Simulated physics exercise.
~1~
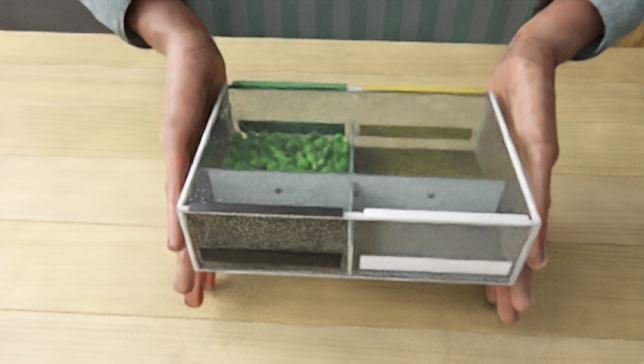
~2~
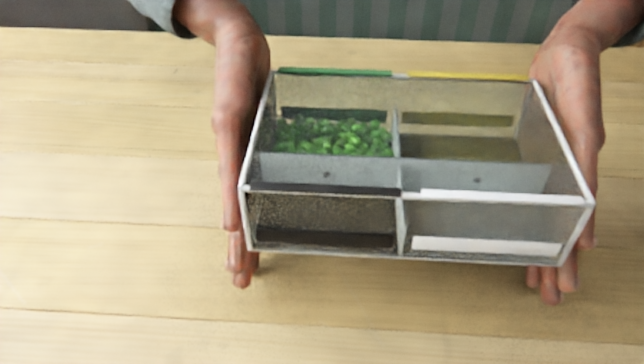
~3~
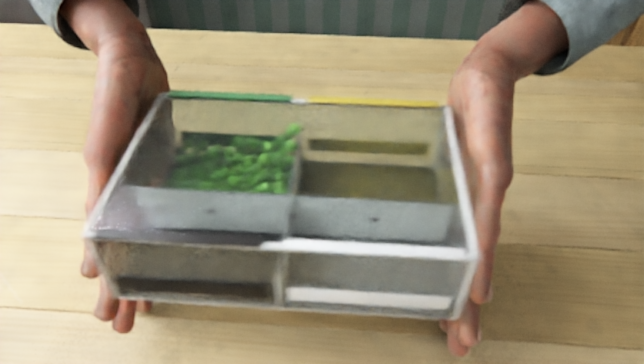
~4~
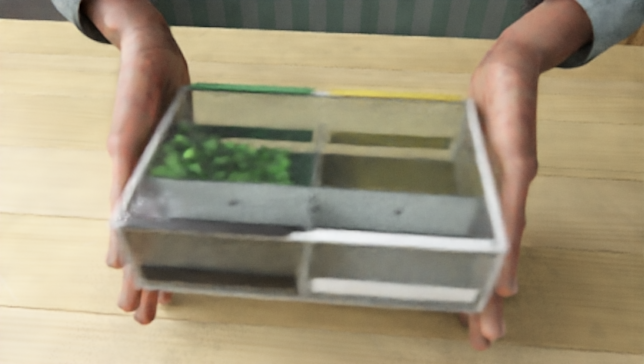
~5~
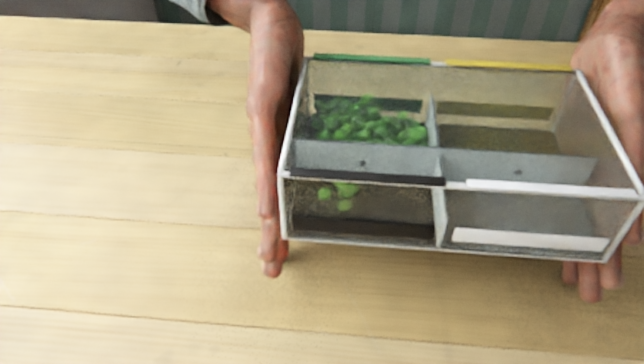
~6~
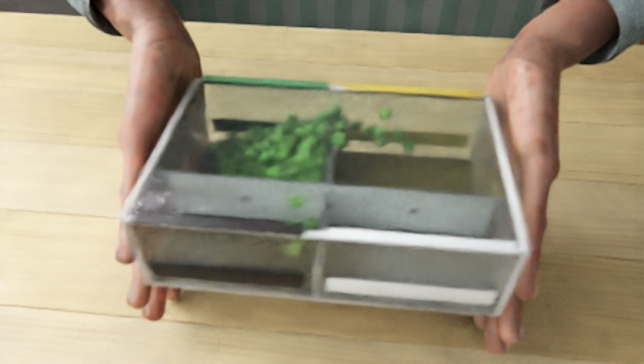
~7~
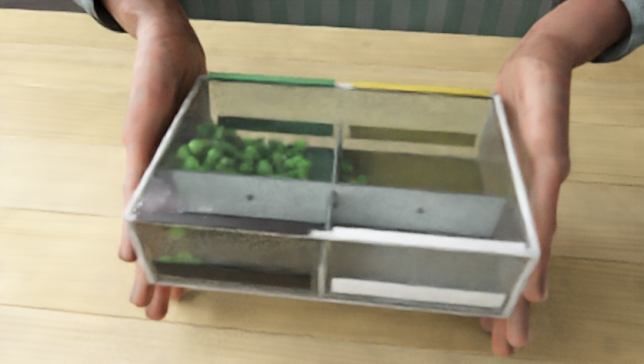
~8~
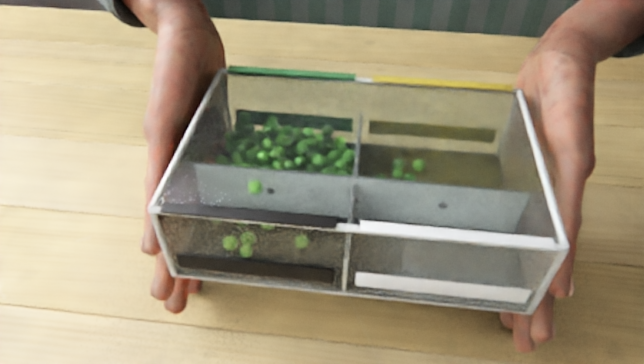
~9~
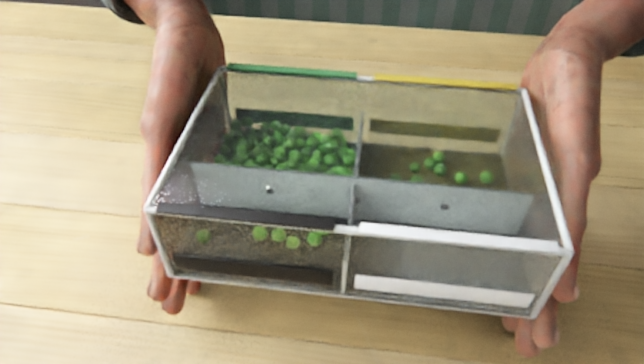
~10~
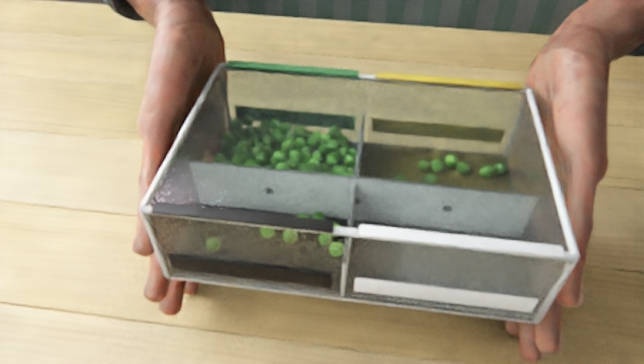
Hands shaking a clear divided box from side to side, scattering a few green peas while most stay in the back-left compartment.
